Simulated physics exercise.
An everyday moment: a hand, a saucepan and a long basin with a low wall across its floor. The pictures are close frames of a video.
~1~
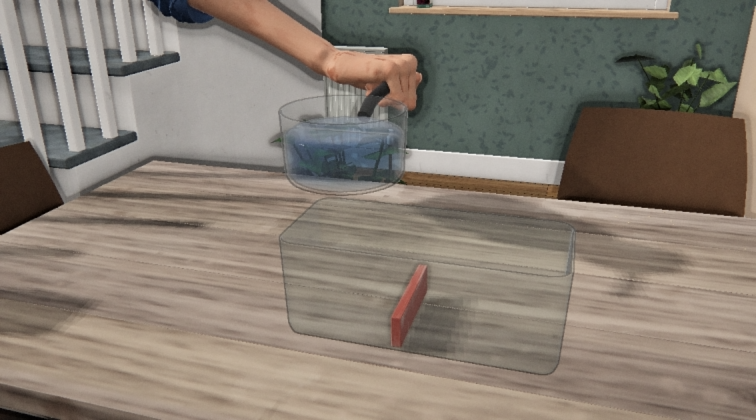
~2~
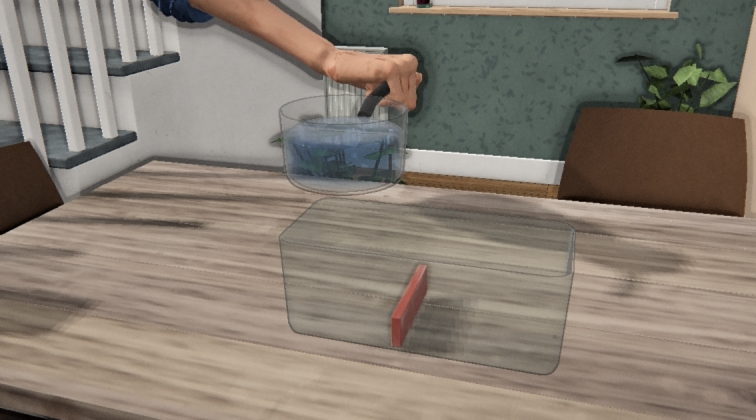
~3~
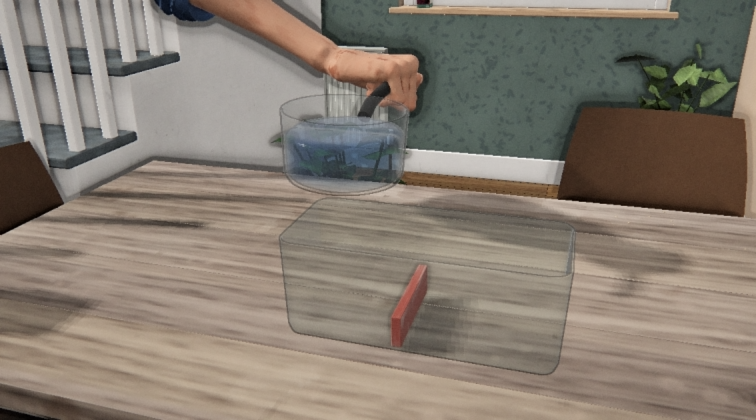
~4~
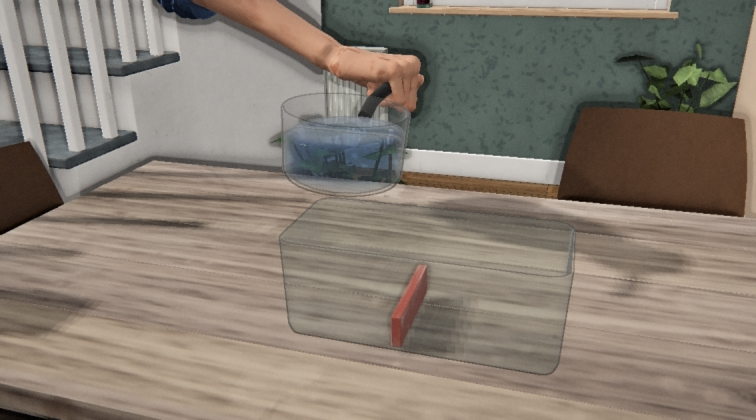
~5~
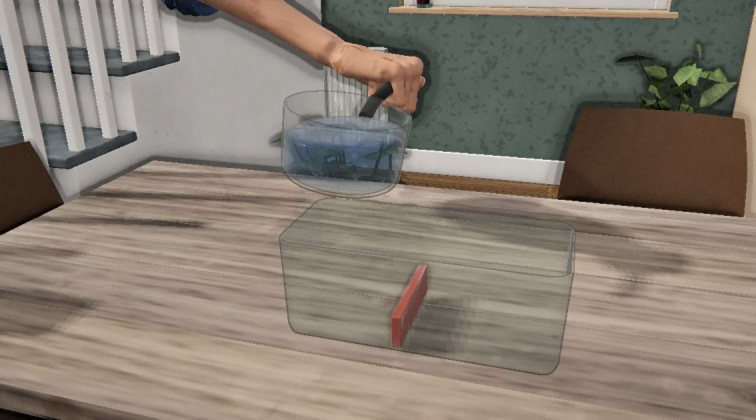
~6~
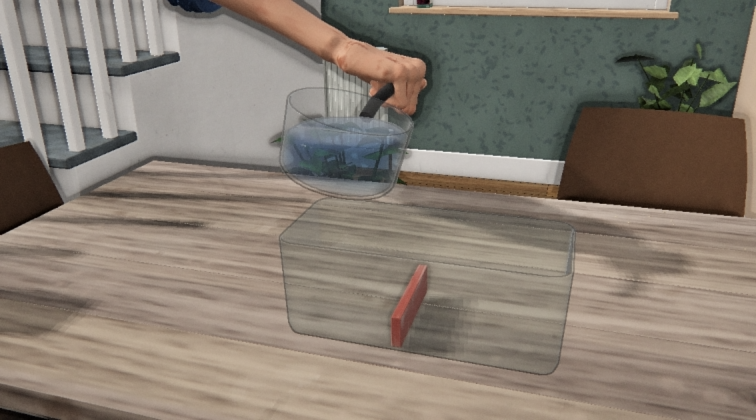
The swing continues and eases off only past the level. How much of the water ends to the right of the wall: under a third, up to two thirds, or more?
The share right of the wall is above two thirds.
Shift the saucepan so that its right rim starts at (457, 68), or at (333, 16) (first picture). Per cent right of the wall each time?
In turn 90 and 40 in a hundred.
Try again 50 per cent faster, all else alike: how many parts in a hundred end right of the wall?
Roughly 70 in a hundred.
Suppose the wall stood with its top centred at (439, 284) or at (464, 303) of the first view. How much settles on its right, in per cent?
First some 55, then 25 per cent.
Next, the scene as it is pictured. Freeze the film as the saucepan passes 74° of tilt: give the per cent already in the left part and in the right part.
Some 0 per cent left and 15 right.
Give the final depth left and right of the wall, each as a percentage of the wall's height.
The left part 20 per cent, the right part 60.
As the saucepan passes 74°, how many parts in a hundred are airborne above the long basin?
Some 25 per cent.
A moment on, the tilt is 74° and 58 per cent is still to pour, 0 is left of the wall and 15 right of it.
Next, the tilt is 109° and 8 per cent is still to pour, 12 is left of the wall and 75 right of it.
Then the tilt is 115° and 0 per cent is still to pour, 20 is left of the wall and 80 right of it.
Later the tilt is 115° and 0 per cent is still to pour, 21 is left of the wall and 79 right of it.
In the end 21 per cent lies left of the wall, 79 right of it and 0 outside.
